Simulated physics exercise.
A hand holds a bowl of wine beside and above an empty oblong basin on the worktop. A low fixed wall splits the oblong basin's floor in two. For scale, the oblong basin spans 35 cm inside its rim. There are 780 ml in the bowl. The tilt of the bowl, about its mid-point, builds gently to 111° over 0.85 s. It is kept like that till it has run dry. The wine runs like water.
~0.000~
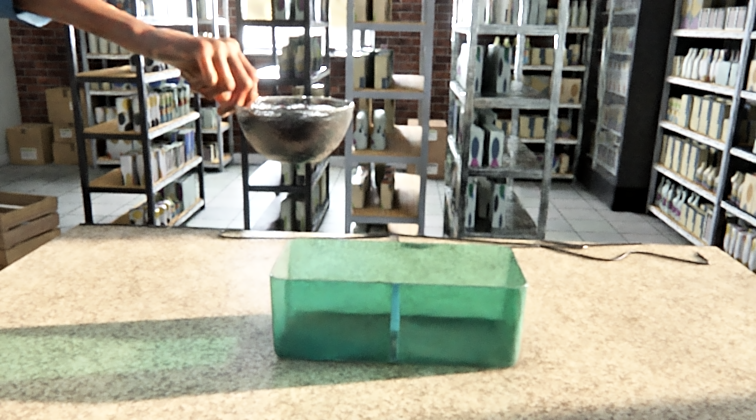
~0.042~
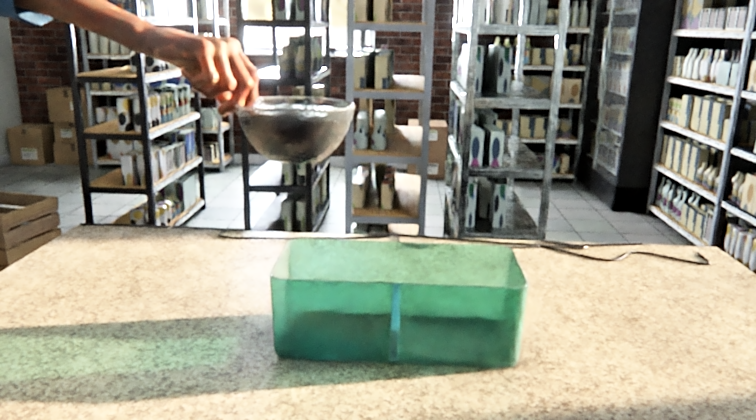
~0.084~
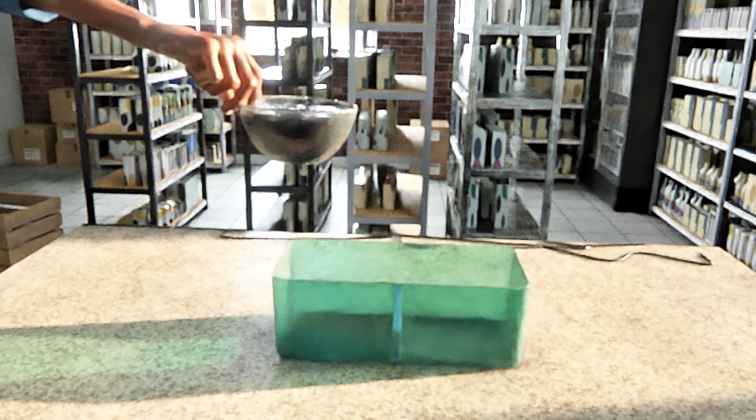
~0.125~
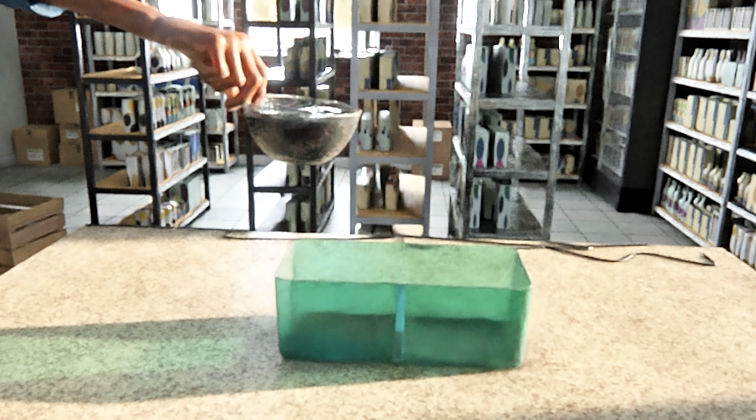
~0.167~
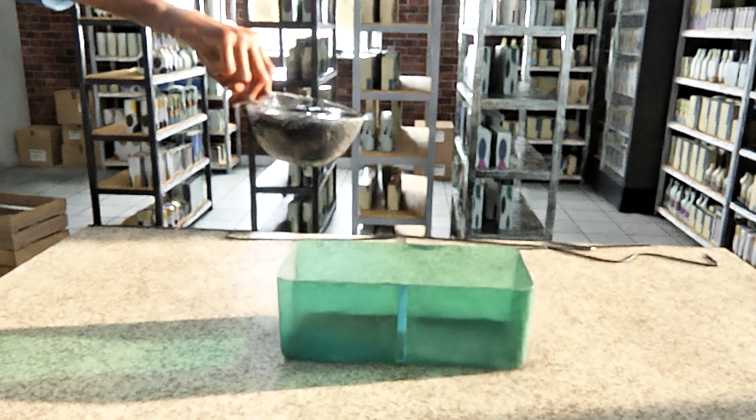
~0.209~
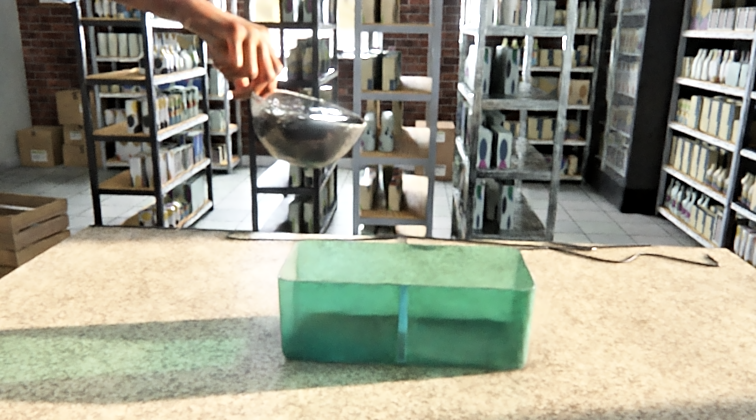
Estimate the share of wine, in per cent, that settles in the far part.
The far part has some 57 per cent.
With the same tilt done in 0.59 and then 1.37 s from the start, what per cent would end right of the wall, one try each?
In turn about 40 and 65 per cent.
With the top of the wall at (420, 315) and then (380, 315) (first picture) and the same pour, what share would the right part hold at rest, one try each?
First 20, then 75 per cent.
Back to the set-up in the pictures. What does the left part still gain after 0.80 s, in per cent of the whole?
Near 3 in a hundred.
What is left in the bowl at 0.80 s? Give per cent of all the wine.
Some 0 per cent.
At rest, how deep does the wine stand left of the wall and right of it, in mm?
Some 12 mm on the left and 18 mm on the right.
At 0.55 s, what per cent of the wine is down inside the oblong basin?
About 20 per cent.
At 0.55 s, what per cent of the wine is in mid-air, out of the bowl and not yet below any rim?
About 52 per cent.
By 0.55 s the tilt is 80° and 28 per cent is still to pour, 4 is left of the wall and 16 right of it.
By 0.80 s the tilt is 110° and 0 per cent is still to pour, 38 is left of the wall and 56 right of it.
By 1.07 s the tilt is 111° and 0 per cent is still to pour, 41 is left of the wall and 57 right of it.
By 1.35 s the tilt is 111° and 0 per cent is still to pour, 41 is left of the wall and 57 right of it.
At rest 41 per cent lies left of the wall, 57 right of it and 2 outside.
